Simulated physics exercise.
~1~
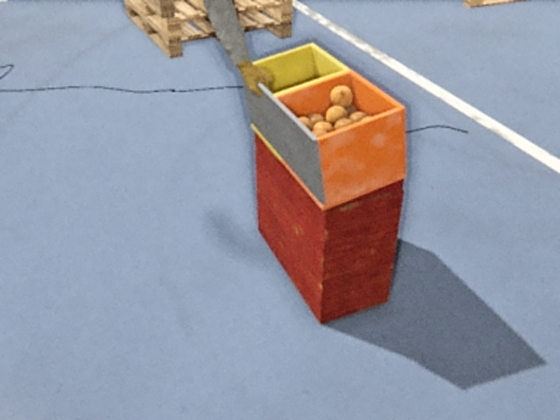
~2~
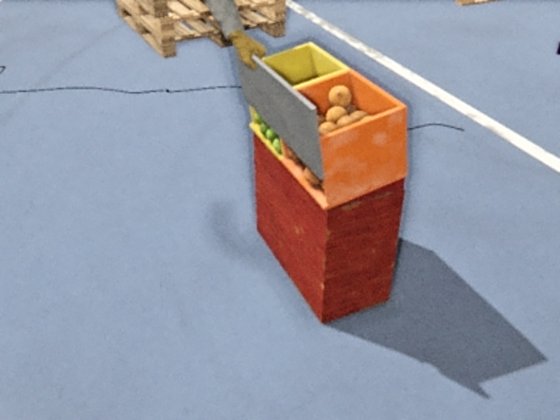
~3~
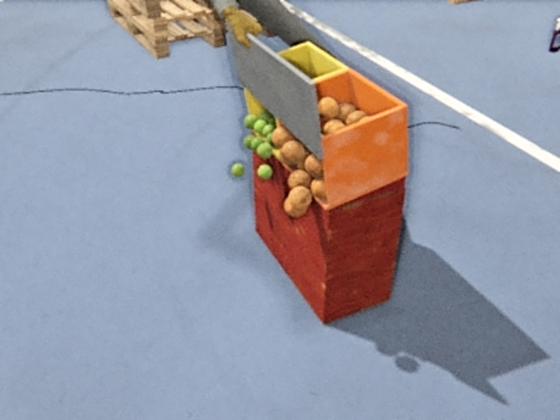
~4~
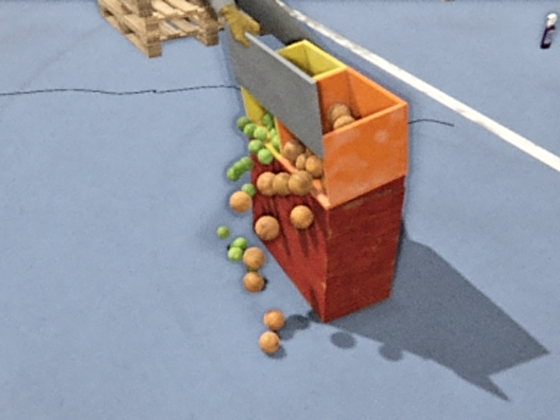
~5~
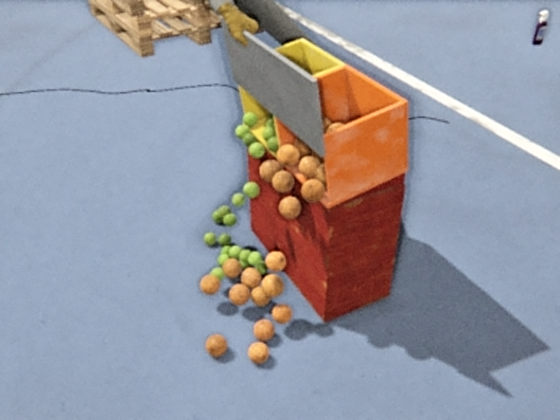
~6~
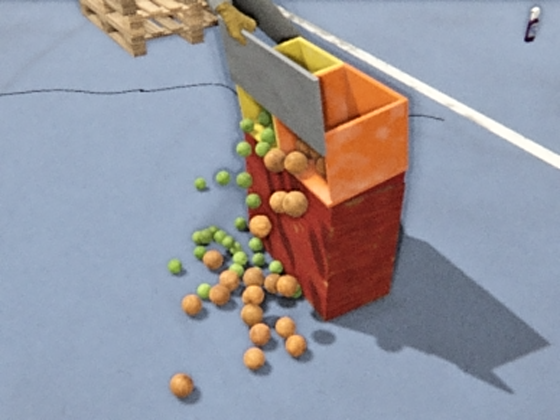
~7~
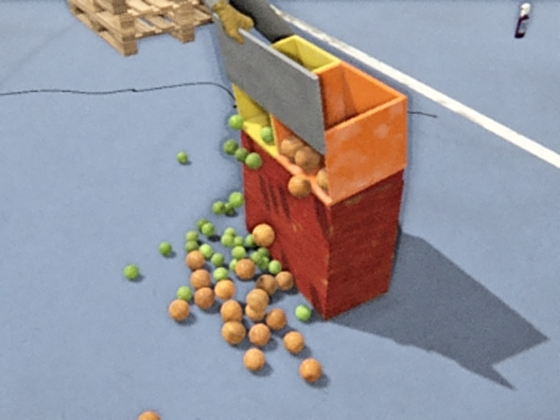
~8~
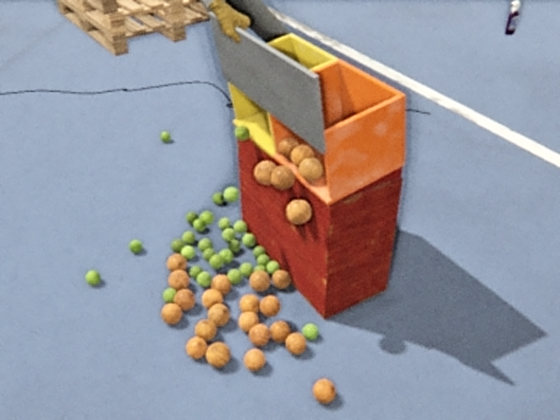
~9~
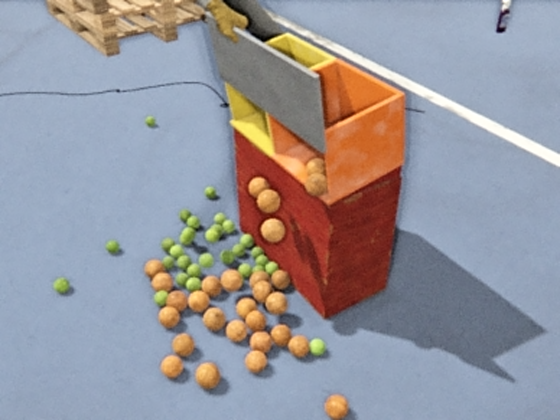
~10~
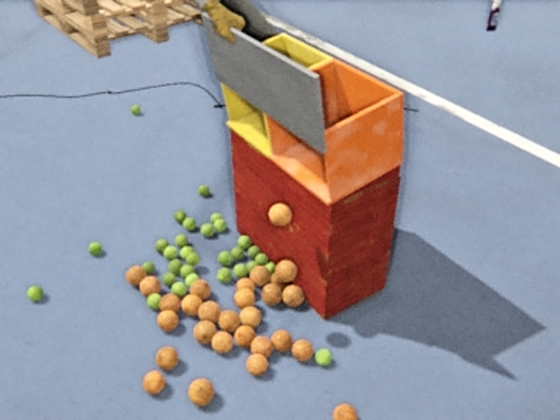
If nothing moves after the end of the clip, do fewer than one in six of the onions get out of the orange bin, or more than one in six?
More than one in six of the onions get out of the orange bin. They pour out under the raised gate, and the bin looks empty by the end.
